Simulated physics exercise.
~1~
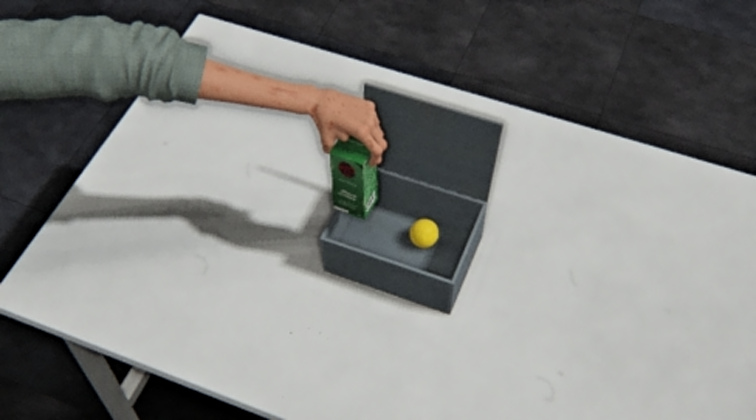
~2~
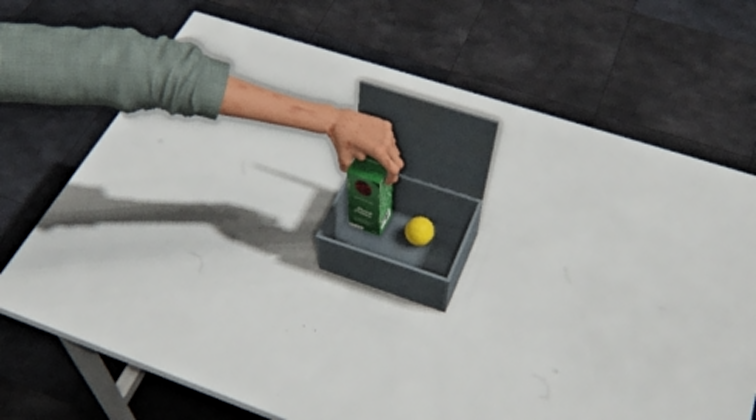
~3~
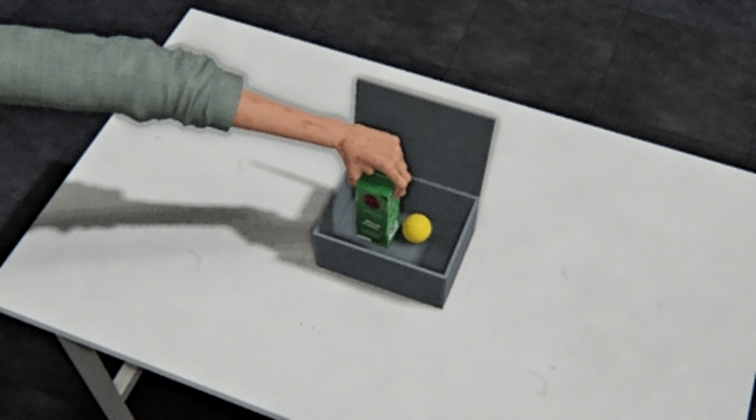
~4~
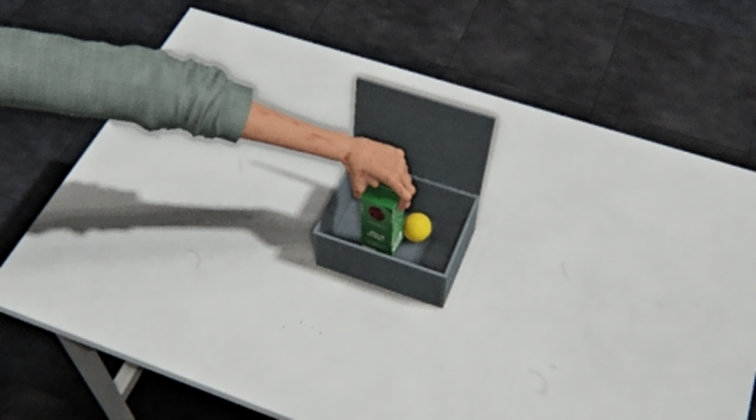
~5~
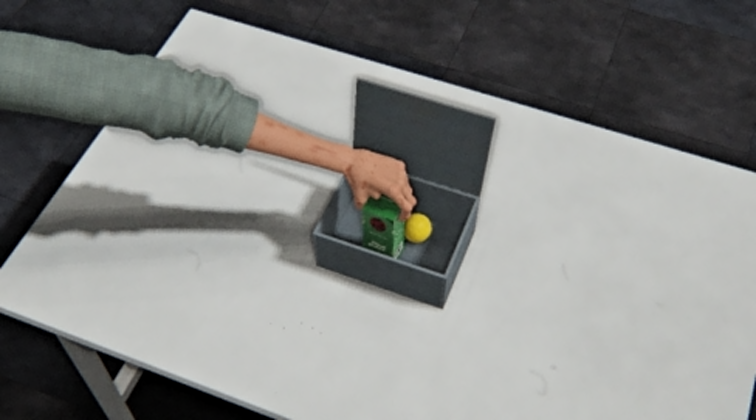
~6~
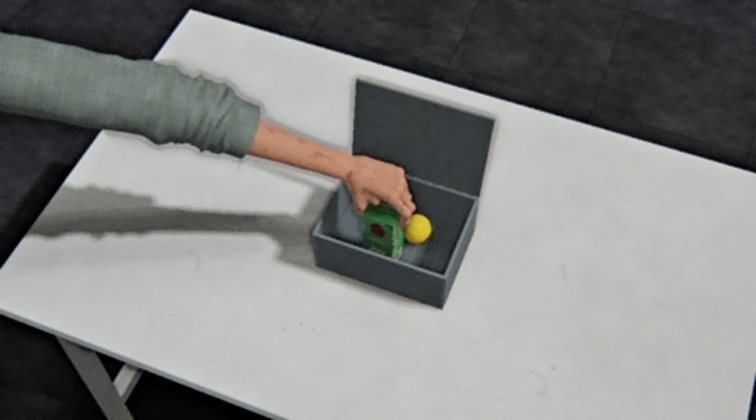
A hand in a grey-green sleeve, reaching in from the left, holds a green carton upright over the left part of an open grey storage box on a white table. It lowers the carton into the box beside a yellow ball-like object, the carton tilting as it sinks, fingers still gripping it.
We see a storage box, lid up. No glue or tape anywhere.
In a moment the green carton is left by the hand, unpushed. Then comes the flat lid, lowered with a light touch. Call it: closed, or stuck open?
Stuck open.
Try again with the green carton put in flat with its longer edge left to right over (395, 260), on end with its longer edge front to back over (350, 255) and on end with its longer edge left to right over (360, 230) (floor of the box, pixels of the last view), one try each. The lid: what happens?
So: First go, the lid gets all the way down; second go, it can't get down; third go, it can't get down.
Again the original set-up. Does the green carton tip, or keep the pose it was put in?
By the end it has kept its angle.
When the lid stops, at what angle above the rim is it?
I'd say roughly 30 degrees above the rim.
Then, 1.10 s later than the last frame, lid starting down.
Then, 1.40 s later than the last frame, lid 72° above the rim.
Then, 1.60 s later than the last frame, lid 58° above the rim.
Then, 1.80 s later than the last frame, lid 40° above the rim.
When it is over, lid 31° above the rim; both as before. End places, in pixels of the last picture, green carton near (383, 234).
